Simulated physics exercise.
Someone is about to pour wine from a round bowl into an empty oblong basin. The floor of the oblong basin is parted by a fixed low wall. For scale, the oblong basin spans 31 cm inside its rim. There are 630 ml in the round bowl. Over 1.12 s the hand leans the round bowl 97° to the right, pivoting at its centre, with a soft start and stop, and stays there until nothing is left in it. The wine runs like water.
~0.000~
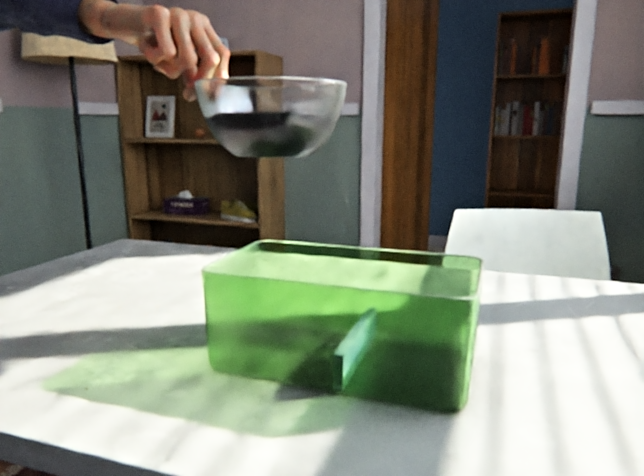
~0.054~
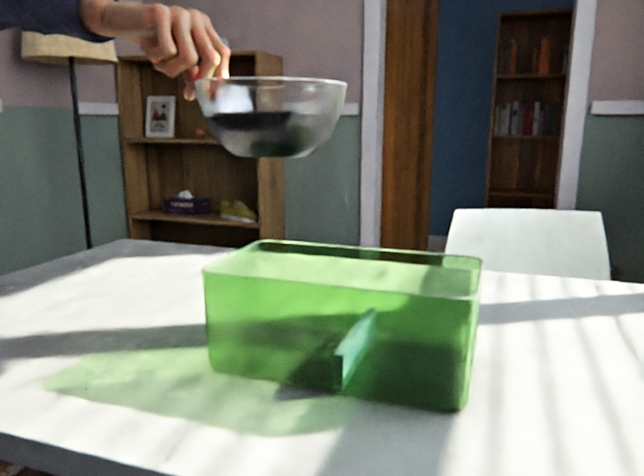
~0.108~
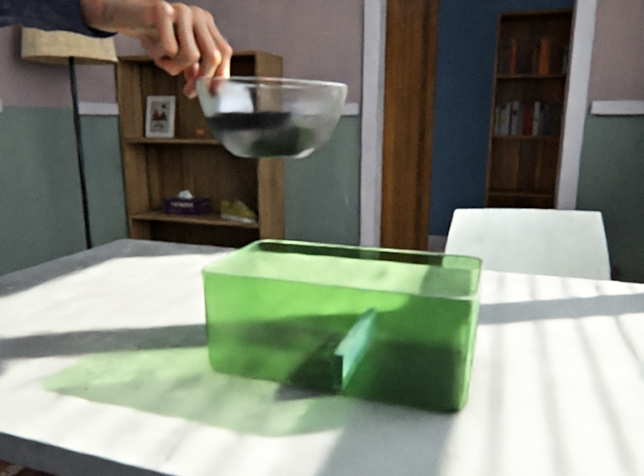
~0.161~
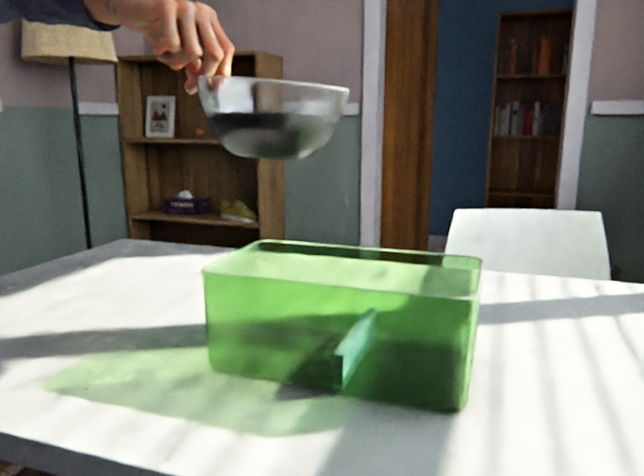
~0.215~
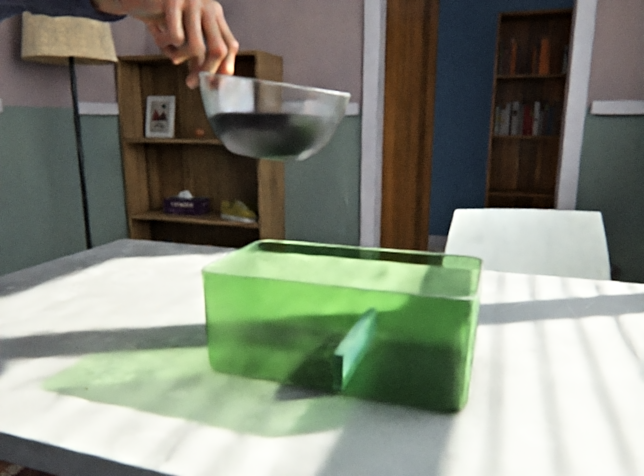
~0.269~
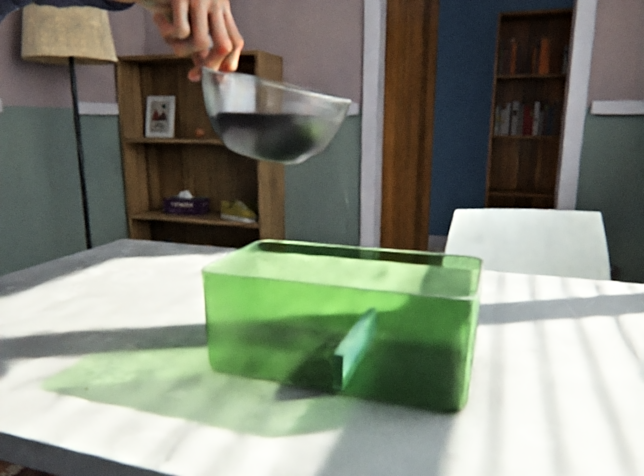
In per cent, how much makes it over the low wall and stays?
About 83 per cent.
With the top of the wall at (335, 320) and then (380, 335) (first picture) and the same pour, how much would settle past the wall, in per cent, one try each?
In turn about 95 and 55 per cent.
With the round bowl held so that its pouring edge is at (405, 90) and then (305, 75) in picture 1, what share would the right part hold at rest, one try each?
First 80, then 45 per cent.
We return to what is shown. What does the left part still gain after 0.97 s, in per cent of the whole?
About 12 per cent.
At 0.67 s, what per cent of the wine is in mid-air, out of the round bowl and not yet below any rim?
Some 34 per cent.
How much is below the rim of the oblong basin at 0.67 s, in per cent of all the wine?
About 5 per cent.
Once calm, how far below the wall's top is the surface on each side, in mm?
Some 38 mm on the left and 18 mm on the right.
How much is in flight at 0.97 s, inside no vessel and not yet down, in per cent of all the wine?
About 16 per cent.
After 0.67 s the tilt is 64° and 62 per cent is still to pour, 0 is left of the wall and 5 right of it.
After 0.97 s the tilt is 93° and 7 per cent is still to pour, 5 is left of the wall and 72 right of it.
After 1.28 s the tilt is 97° and 0 per cent is still to pour, 16 is left of the wall and 83 right of it.
After 1.62 s the tilt is 97° and 0 per cent is still to pour, 16 is left of the wall and 83 right of it.
In the end 16 per cent lies left of the wall, 83 right of it and 1 outside.
